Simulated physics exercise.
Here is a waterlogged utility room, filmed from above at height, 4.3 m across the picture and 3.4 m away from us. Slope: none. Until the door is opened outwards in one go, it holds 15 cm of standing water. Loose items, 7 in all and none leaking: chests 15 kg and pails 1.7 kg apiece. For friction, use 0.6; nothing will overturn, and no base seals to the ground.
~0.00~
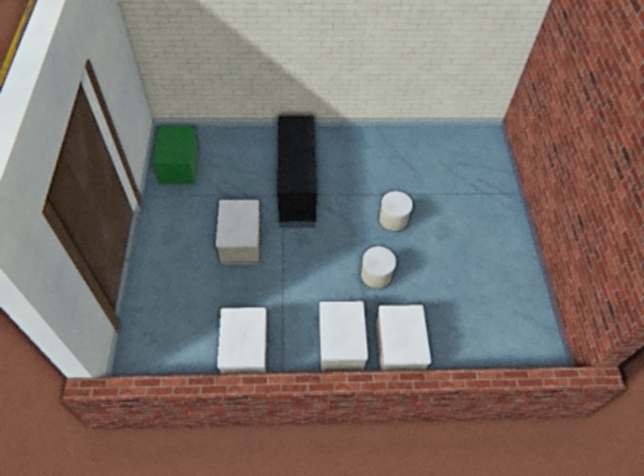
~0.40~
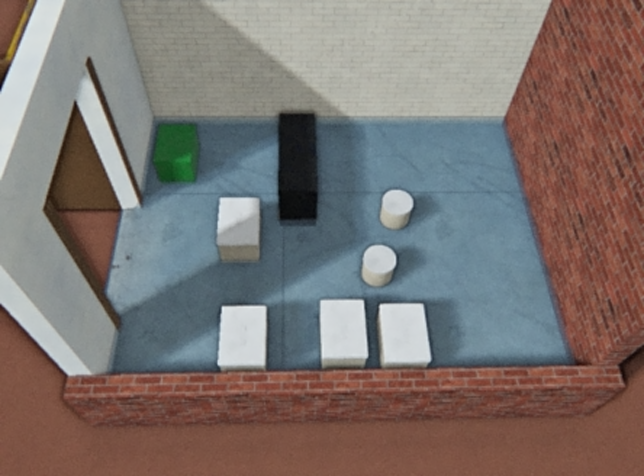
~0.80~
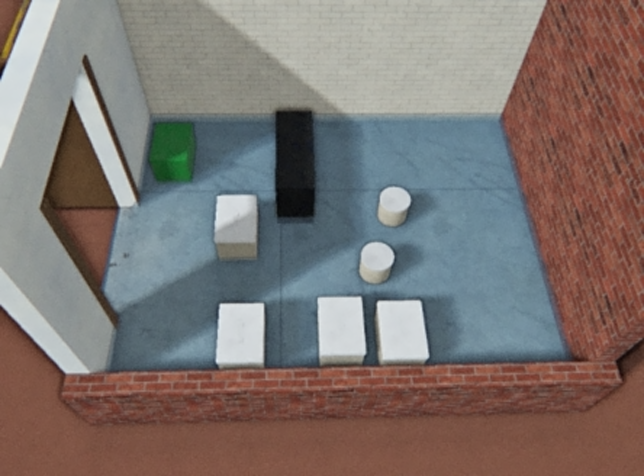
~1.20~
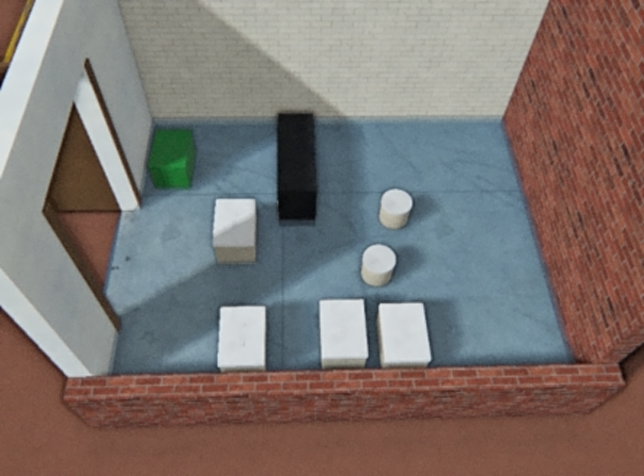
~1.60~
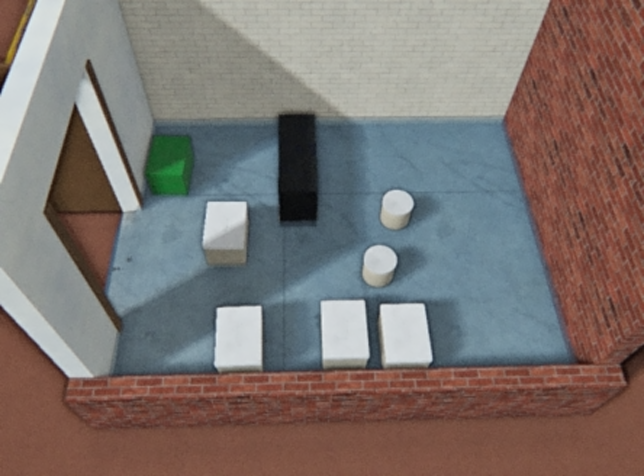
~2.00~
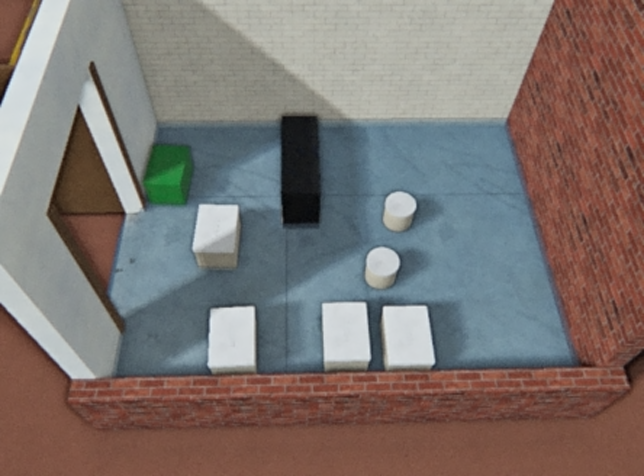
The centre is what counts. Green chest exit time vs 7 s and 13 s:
Early.
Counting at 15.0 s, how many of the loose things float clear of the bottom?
My tally comes to 0.
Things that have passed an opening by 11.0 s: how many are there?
Result: 5.
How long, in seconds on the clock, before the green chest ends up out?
Around 4.0 seconds.
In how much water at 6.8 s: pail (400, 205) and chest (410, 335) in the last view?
I'd put it at 11 cm and 11 cm respectively.
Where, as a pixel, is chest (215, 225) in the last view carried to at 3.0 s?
It would be close to (187, 232) by then.
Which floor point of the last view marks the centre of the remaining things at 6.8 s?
Around (273, 312).
After 3.0 s the green chest is near (154, 189), 0.6 m from its start, afloat; 0 of 7 are out; 7 afloat.
After 6.8 s the green chest has gone out (at 4.0 s); 3 of 7 are out; 4 afloat.
After 11.0 s the green chest has gone out (at 4.0 s); 5 of 7 are out; 2 afloat.
After 15.0 s the green chest has gone out (at 4.0 s); 6 of 7 are out; 0 afloat.
